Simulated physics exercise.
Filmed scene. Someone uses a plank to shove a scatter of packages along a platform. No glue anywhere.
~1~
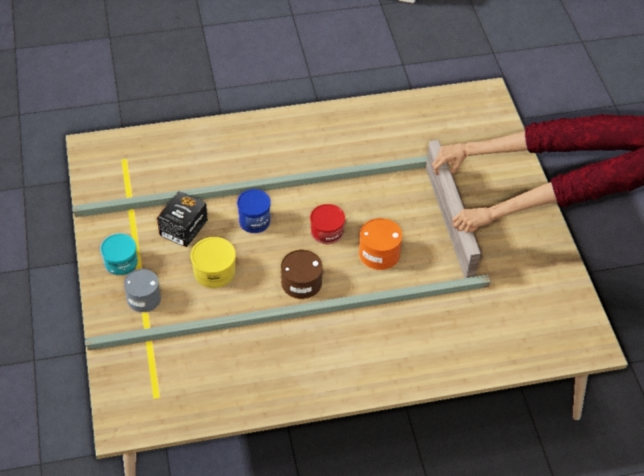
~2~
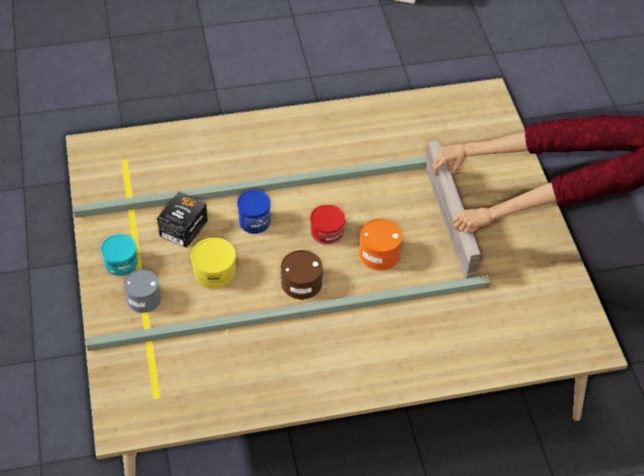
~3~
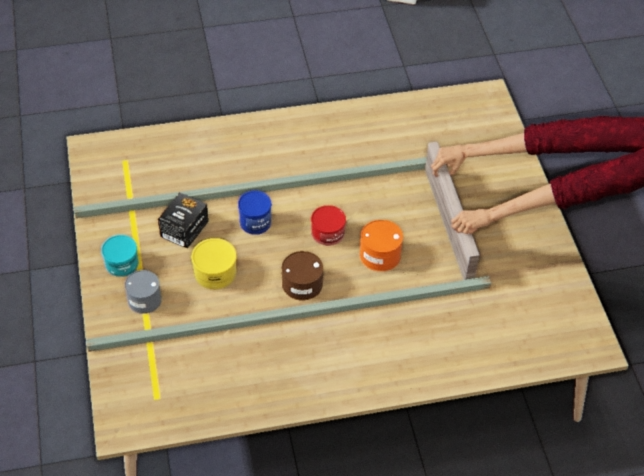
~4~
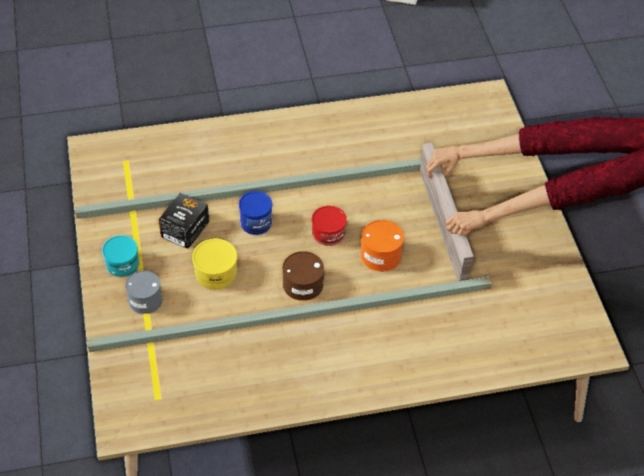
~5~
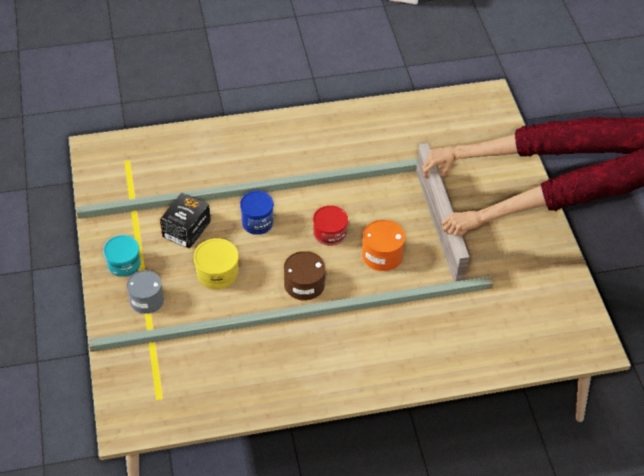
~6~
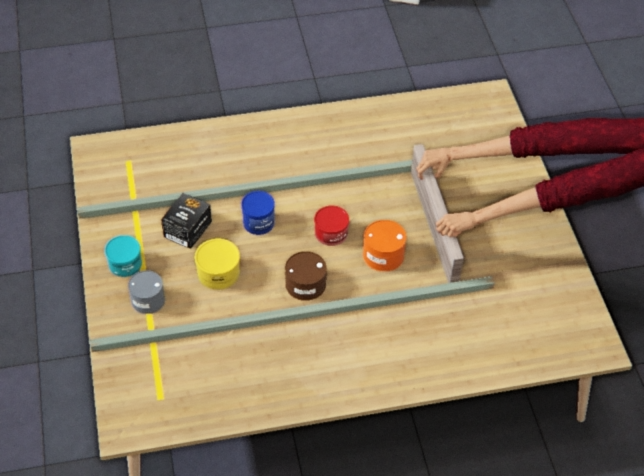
A pale wooden table on a dark tiled floor, seen from above at an angle, holds a scatter of round containers and one black box between two grey-green rails. Turquoise and grey sit by a yellow tape line at left, with yellow, blue, brown, red and orange rightward. Two red-sleeved arms at right slide a grey plank slightly left, not touching the containers, while the view barely shifts.
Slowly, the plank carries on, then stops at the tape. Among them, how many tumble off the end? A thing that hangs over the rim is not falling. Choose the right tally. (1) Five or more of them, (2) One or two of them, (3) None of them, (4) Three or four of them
2, one or two of them.
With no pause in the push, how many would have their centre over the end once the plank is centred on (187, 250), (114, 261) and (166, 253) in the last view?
Place by place: 0, 4 and 1.
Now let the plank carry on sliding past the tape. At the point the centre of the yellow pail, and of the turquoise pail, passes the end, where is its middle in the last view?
Yellow pail: (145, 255); turquoise pail: (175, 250).
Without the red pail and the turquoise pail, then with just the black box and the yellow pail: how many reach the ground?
That makes 0 fallen, then 0 fallen in the other try.
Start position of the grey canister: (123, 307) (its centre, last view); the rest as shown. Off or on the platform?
It is safe.
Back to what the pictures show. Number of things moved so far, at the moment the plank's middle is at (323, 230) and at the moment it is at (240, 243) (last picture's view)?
At the first spot the count is 3, and at the second it is 6.
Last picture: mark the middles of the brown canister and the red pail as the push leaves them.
Same order as the question: First (128, 313), second (123, 249).
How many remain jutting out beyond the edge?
The count is 3.
A little later, none off yet; turquoise pail at rest near (124, 256); grey canister at rest near (147, 292); black box at rest near (187, 221).
Next, none off yet; turquoise pail shifted a little near (105, 252); grey canister at rest near (146, 293); black box shifted about its own width near (144, 228).
When it is over, the number that fall off is one or two; down, turquoise pail.
